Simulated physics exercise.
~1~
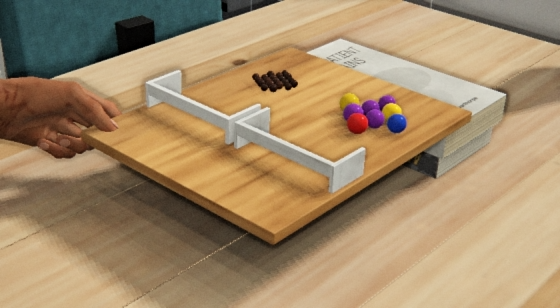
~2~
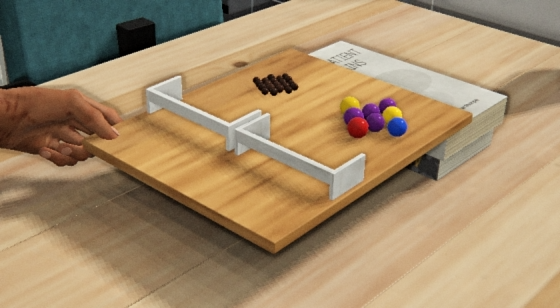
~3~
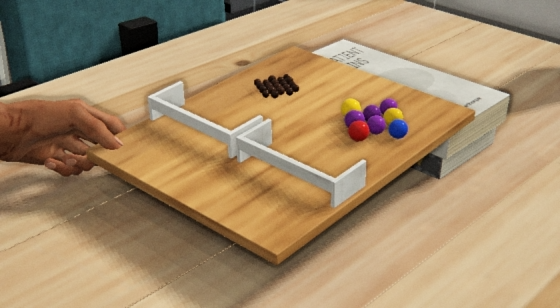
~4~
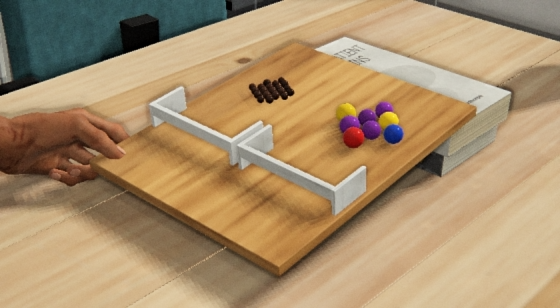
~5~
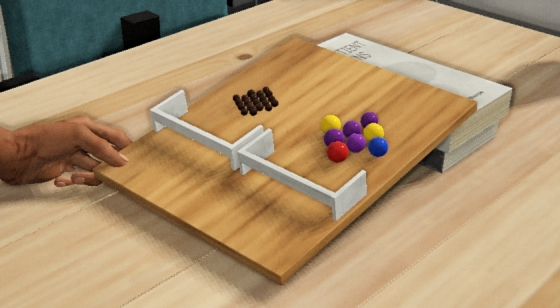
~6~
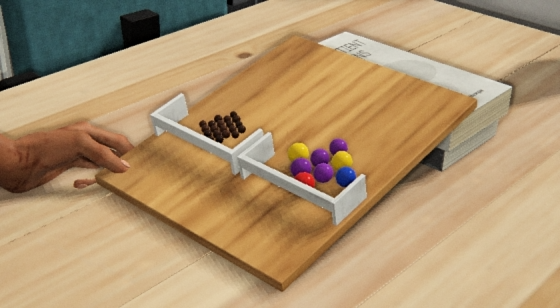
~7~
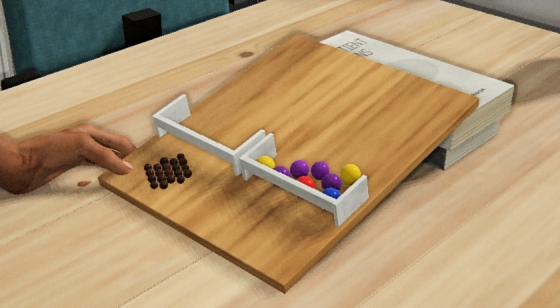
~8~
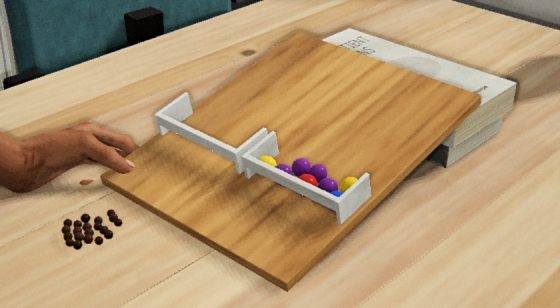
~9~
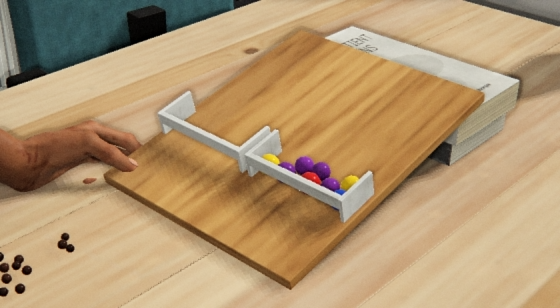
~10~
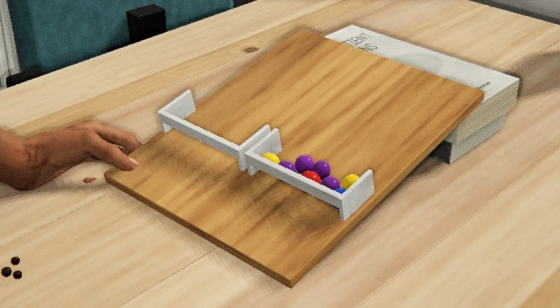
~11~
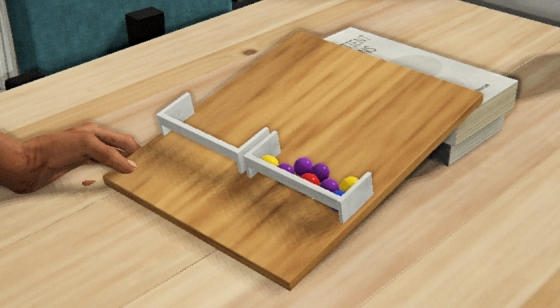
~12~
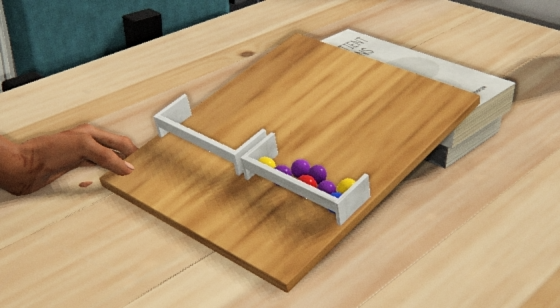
To begin with, a hand at the left holds one end of a wooden board whose far end rests on books, with small dark brown pieces and a cluster of red, blue, yellow and purple balls sitting on it. The hand lowers its end, and the board tilts into a ramp. Both groups begin sliding or rolling down toward two low white bars. The dark pieces pass beneath their bar, leave the board and scatter across the table, going out of view at the lower left. The colourful balls stop against the other bar and stay gathered there.
